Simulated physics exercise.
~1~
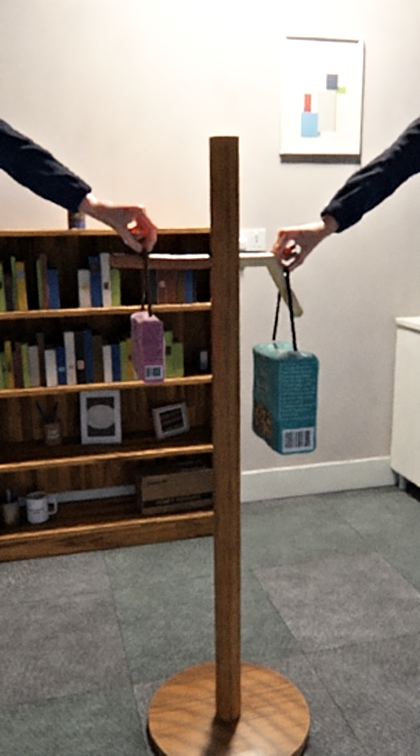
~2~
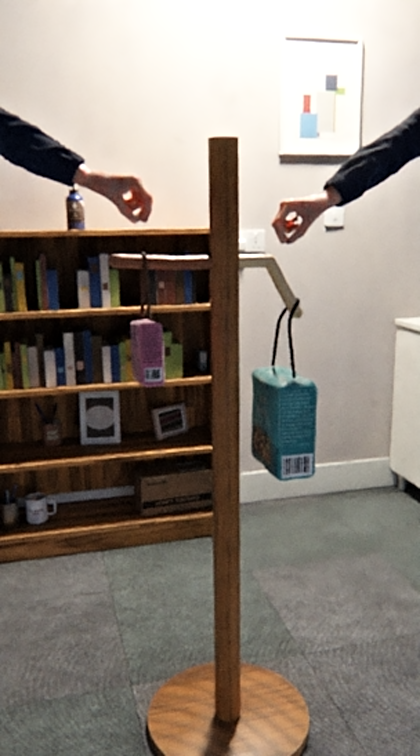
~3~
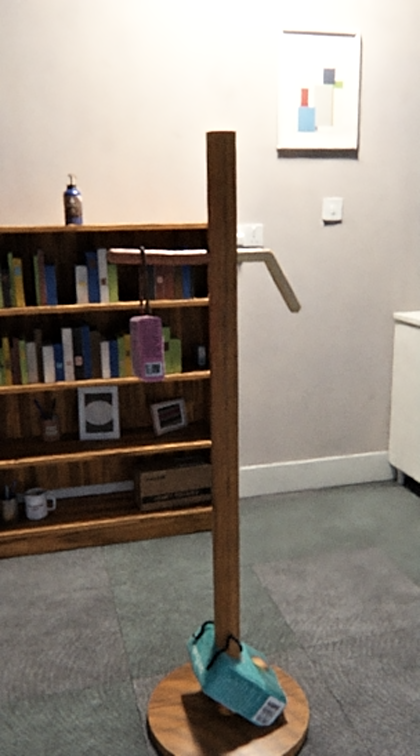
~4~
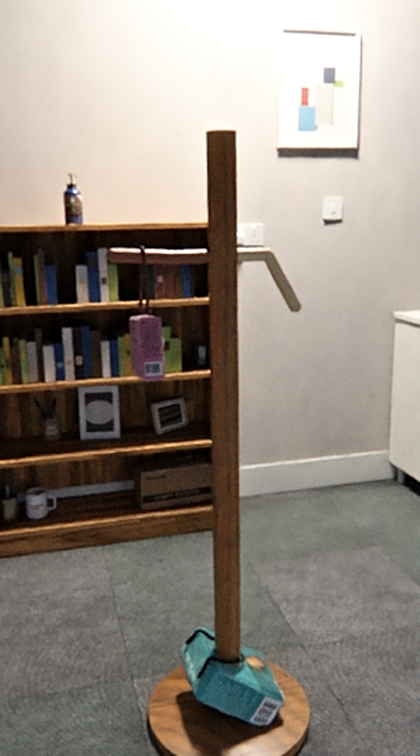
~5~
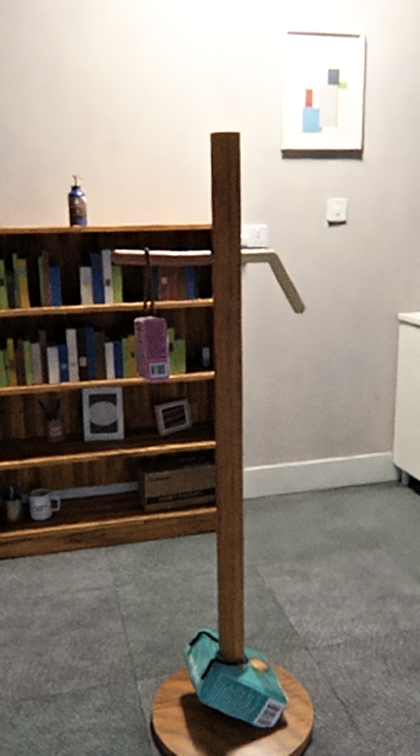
A turquoise sack slips off its peg to the floor while a pink pouch stays hanging.
